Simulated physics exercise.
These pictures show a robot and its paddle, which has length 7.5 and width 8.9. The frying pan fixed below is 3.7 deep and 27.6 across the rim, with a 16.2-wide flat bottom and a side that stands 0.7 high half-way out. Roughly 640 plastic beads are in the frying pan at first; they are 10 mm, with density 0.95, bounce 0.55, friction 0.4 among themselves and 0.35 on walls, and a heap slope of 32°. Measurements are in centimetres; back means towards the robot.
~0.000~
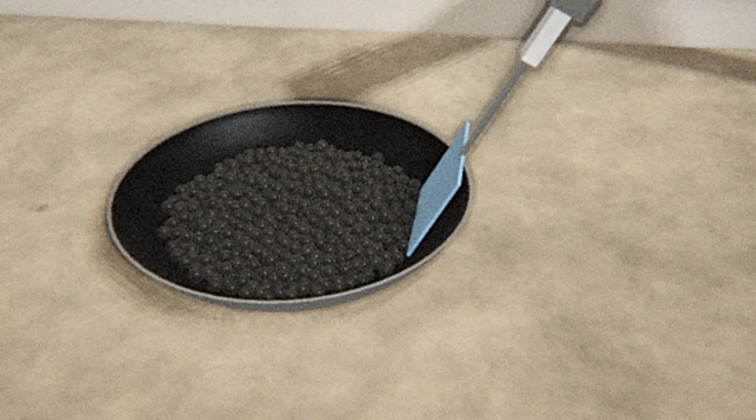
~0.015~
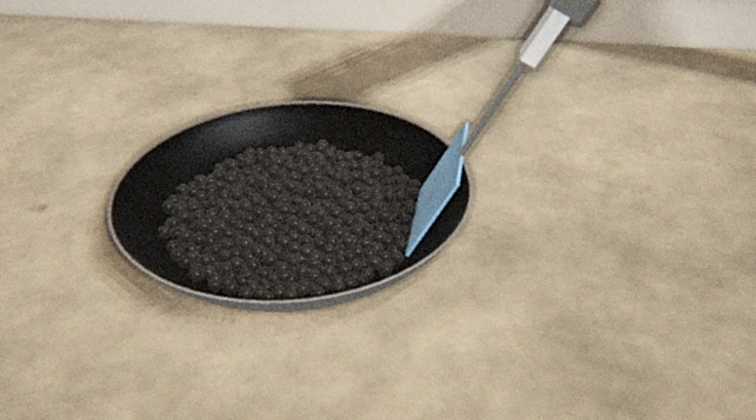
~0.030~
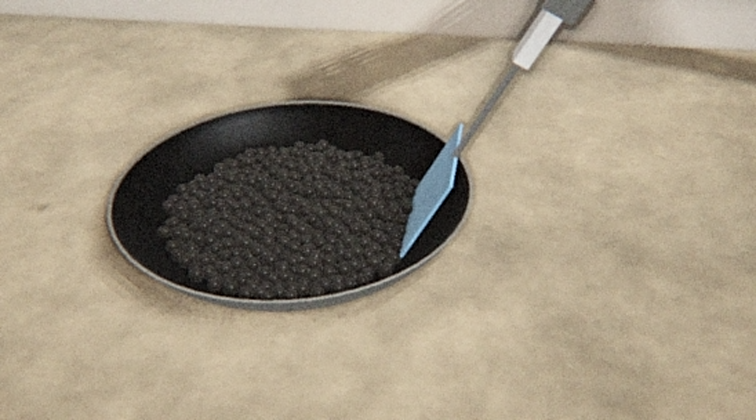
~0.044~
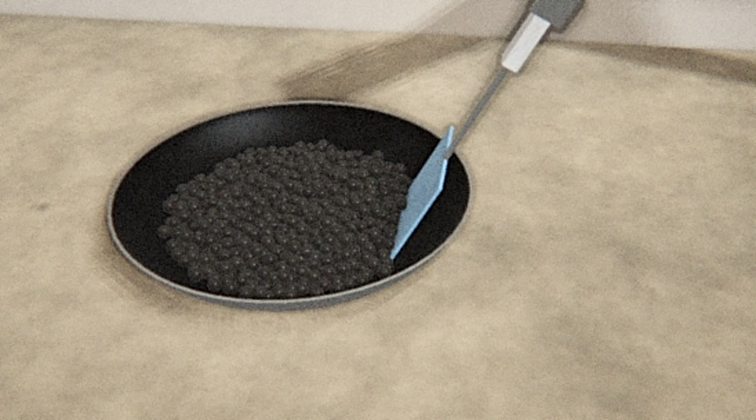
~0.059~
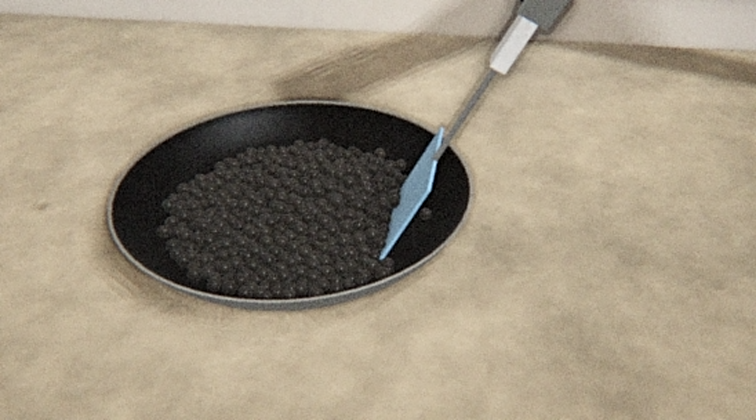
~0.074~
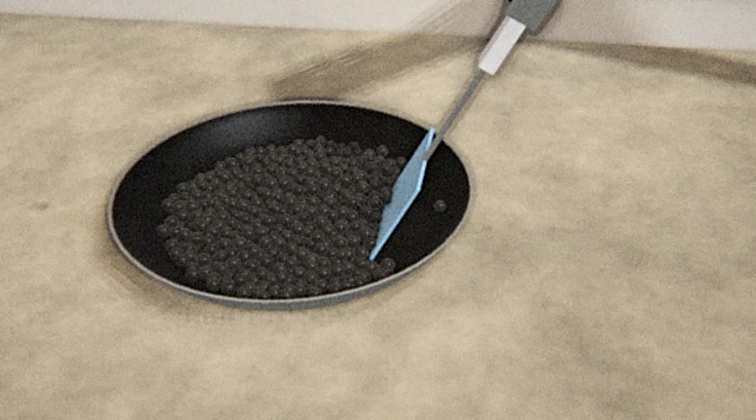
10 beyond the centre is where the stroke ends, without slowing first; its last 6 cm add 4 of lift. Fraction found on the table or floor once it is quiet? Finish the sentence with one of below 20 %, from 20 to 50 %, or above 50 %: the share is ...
The share is below 20 %.
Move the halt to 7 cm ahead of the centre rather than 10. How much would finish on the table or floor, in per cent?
Result: Approx. 0 %.
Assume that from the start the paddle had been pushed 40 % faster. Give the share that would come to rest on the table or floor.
Near 15 %.
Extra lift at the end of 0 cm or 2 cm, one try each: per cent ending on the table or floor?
Near 20 and 15 percent respectively.
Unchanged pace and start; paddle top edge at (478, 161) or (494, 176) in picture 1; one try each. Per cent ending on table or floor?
Roughly 10% and 10%.
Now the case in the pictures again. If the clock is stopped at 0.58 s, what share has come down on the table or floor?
I'd put it at around 10 per cent.
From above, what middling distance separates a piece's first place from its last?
Distance: Around 4 cm.
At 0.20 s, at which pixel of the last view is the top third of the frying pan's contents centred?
Roughly at (265, 196).
By 0.20 s, sloping 62°, highest piece 5 above the table; 643 in the frying pan.
By 0.32 s, sloping 62°, highest piece 5 above the table; 642 in the frying pan, 1 on the blade or in flight.
By 0.58 s, sloping 62°, highest piece 4 above the table; 569 in the frying pan, 74 on the table or floor.
By 1.63 s, sloping 62°, highest piece 4 above the table; 569 in the frying pan, 74 on the table or floor.
Final count, 569 in the frying pan, 74 on the table or floor. That is 12 % on the table or floor.
